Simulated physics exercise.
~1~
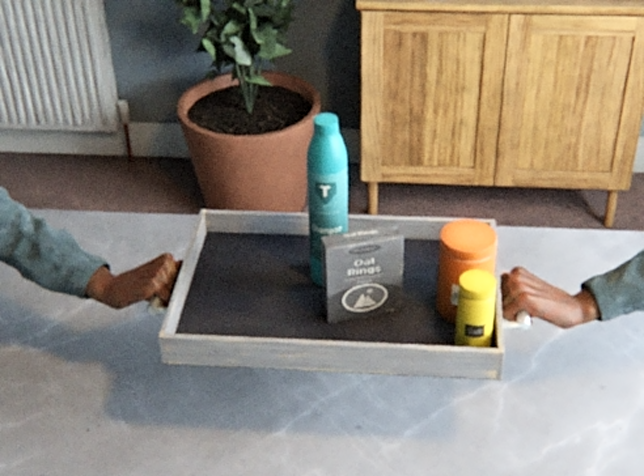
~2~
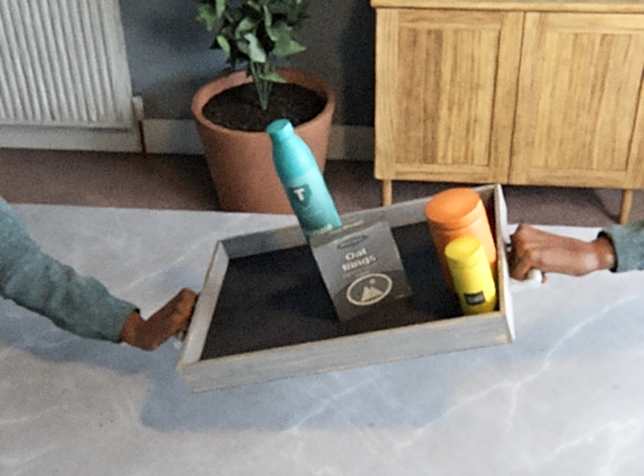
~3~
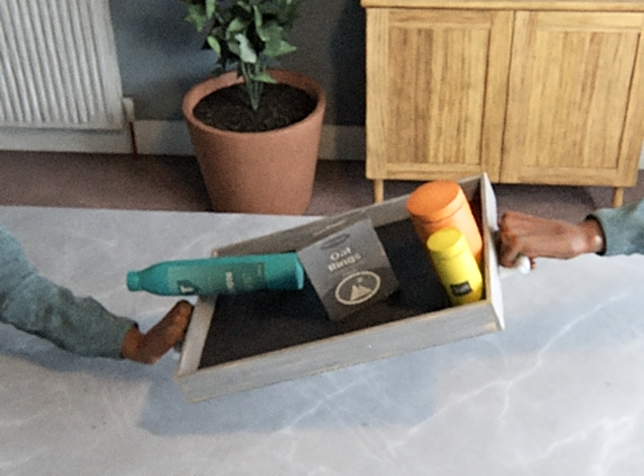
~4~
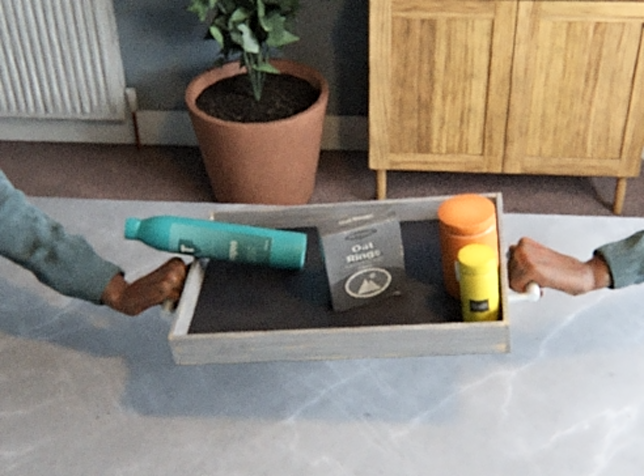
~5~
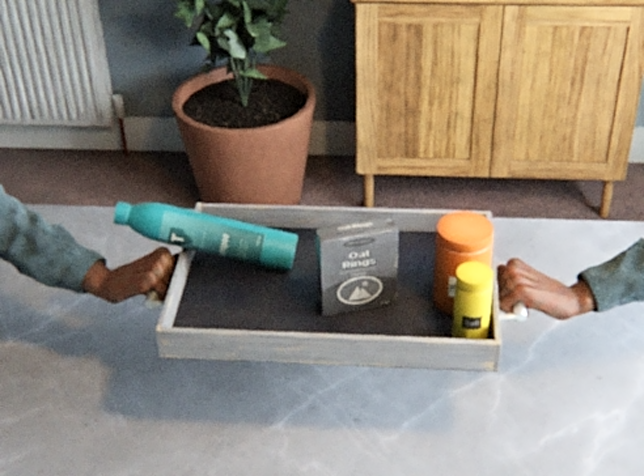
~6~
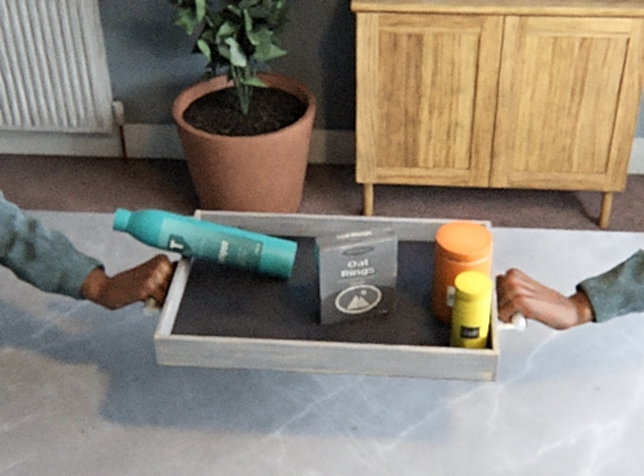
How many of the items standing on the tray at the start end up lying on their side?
One of the four items ends up on its side, the turquoise bottle. The orange jar, grey packet and yellow shaker are still upright.
